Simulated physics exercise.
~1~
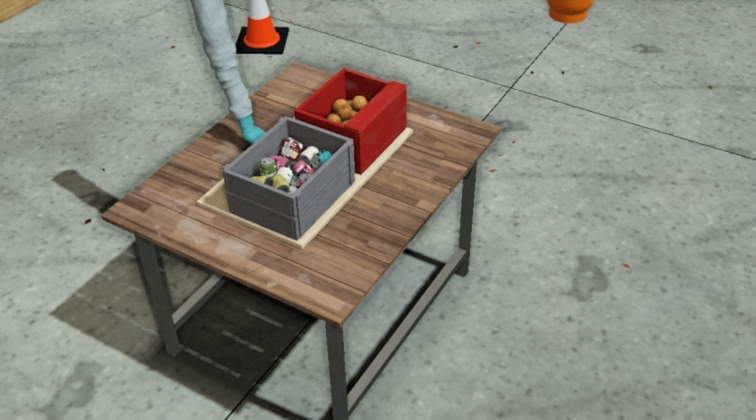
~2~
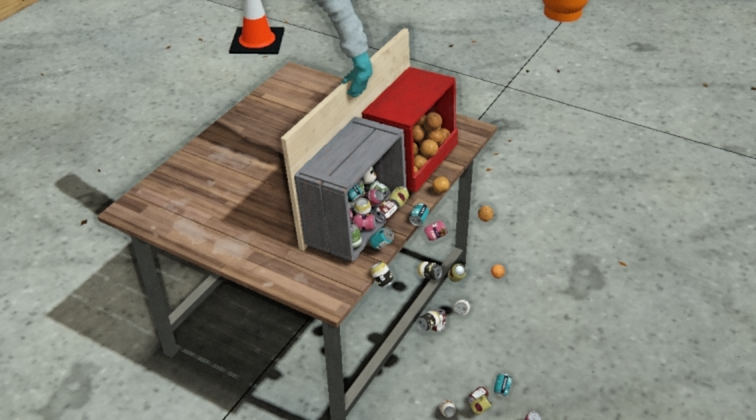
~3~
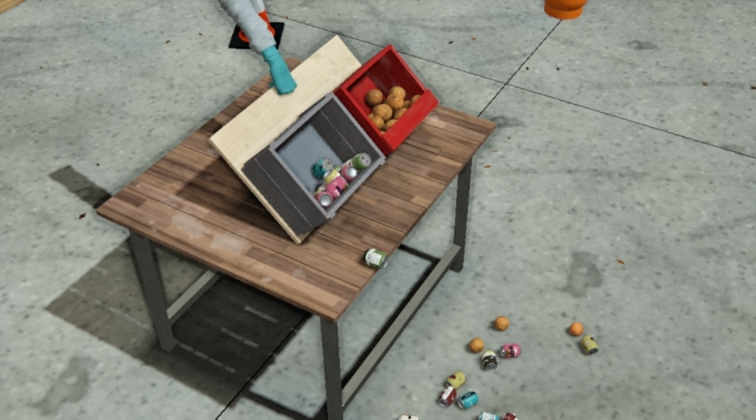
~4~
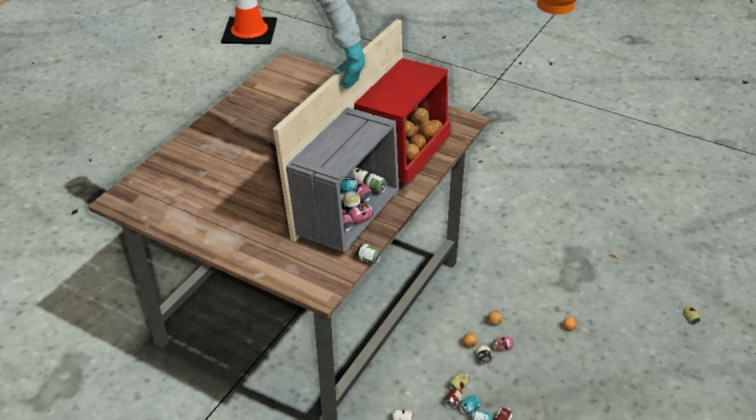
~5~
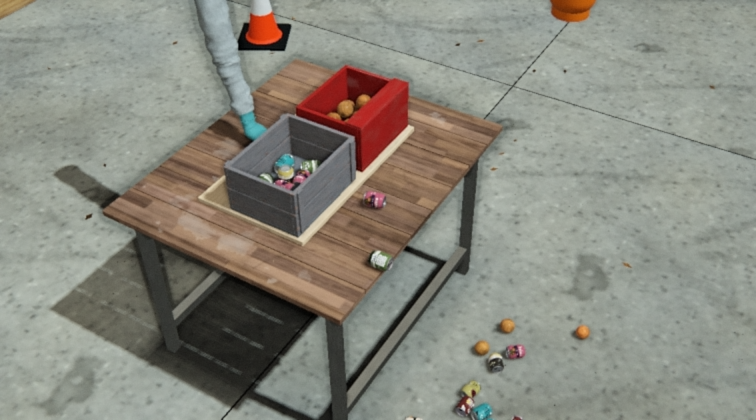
A gloved hand grips the left edge of a pale board lying on a wooden table on a concrete floor, seen from above. On the board sit a grey container of mini cans and, behind it, a red one of onions, with an orange cone beyond. The hand lifts the board until it stands nearly upright, and many cans and a few onions tumble to the floor. It lowers the board partway, then raises it steeply again. Finally the board lies flat, most onions still inside, over half the cans gone, and two left on the tabletop.
